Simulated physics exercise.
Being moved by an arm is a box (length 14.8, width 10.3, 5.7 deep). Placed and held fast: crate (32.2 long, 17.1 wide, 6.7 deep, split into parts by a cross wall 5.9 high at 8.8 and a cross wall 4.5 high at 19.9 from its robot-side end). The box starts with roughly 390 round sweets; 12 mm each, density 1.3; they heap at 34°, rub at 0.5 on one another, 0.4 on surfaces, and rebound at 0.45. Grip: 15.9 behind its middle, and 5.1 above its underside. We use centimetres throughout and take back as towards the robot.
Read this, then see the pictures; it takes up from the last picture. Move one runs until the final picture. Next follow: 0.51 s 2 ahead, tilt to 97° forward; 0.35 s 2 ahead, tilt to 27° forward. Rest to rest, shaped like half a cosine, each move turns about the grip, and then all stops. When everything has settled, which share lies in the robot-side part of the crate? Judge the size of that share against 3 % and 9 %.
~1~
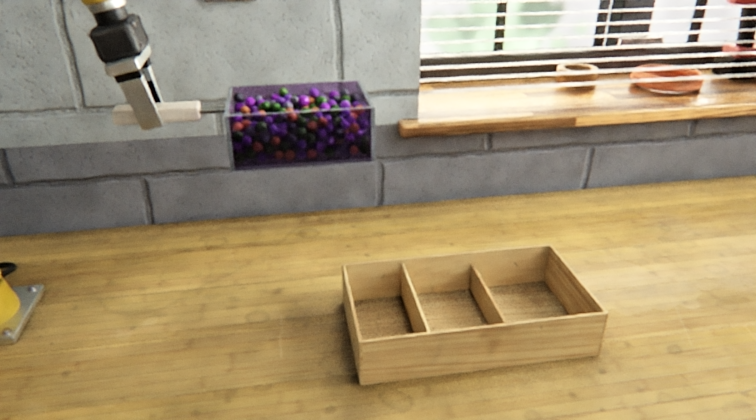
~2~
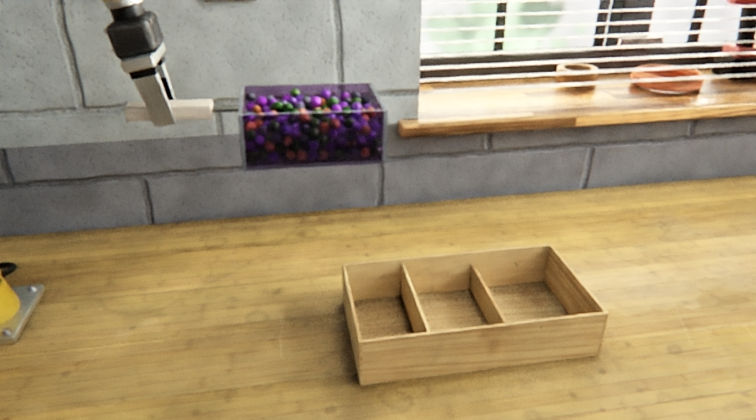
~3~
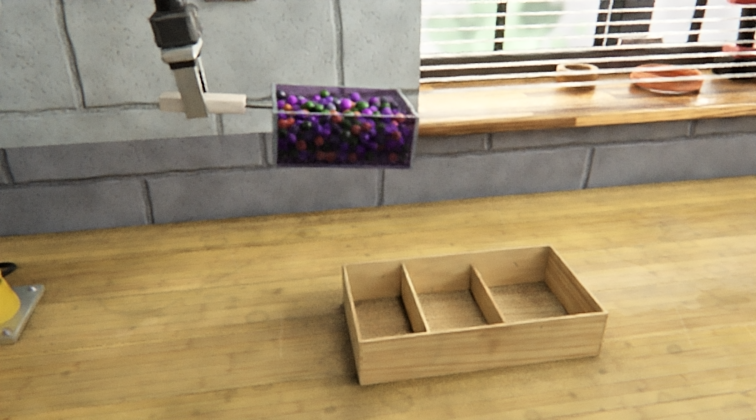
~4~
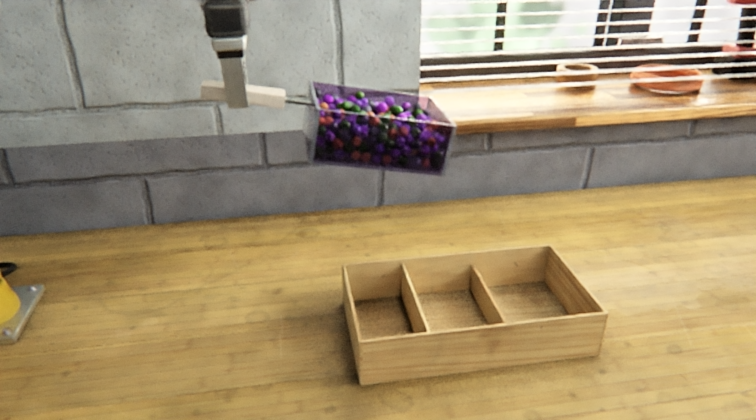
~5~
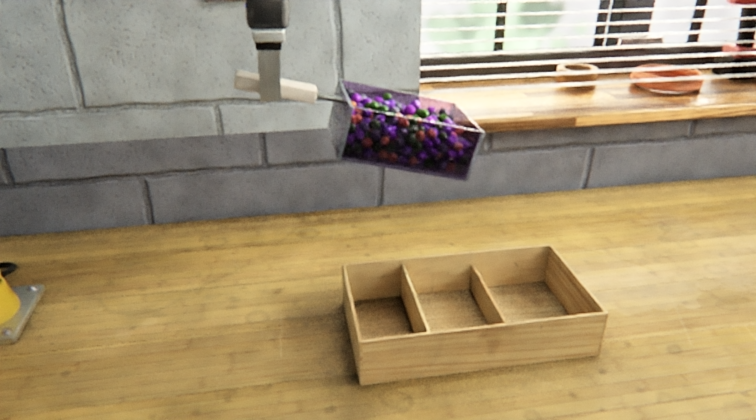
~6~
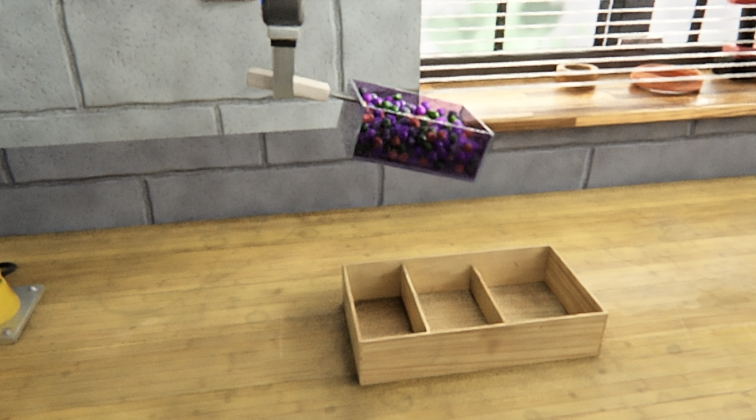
The share is from 3 to 9 %.
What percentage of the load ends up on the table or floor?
The share comes to around 25 per cent.
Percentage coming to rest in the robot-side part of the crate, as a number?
Close to 6 in a hundred.
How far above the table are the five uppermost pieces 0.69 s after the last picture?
Some 26 cm.
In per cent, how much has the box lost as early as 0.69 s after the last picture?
About 30 per cent by then.
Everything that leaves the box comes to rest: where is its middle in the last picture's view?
It ends up close to (338, 335).
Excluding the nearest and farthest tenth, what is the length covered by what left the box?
Length: Close to 44 cm.
Then, 0.34 s after the last picture, tilted 78° forward, highest piece 27 above the table; 390 in the box, 2 in flight or on a rim.
Then, 0.69 s after the last picture, tilted 61° forward, highest piece 27 above the table; 271 in the box, 91 on the table or floor, 21 in the robot-side part, 1 in the middle part, 8 in flight or on a rim.
Then, 1.06 s after the last picture, tilted 27° forward, highest piece 29 above the table; 250 in the box, 98 on the table or floor, 21 in the robot-side part, 12 in the far-side part, 2 in the middle part, 9 in flight or on a rim.
Then, 2.11 s after the last picture, tilted 27° forward, highest piece 29 above the table; 249 in the box, 105 on the table or floor, 21 in the robot-side part, 15 in the far-side part, 2 in the middle part.
Final count, 249 in the box, 105 on the table or floor, 21 in the robot-side part, 15 in the far-side part, 2 in the middle part. That is 5 % in the robot-side part of the crate.
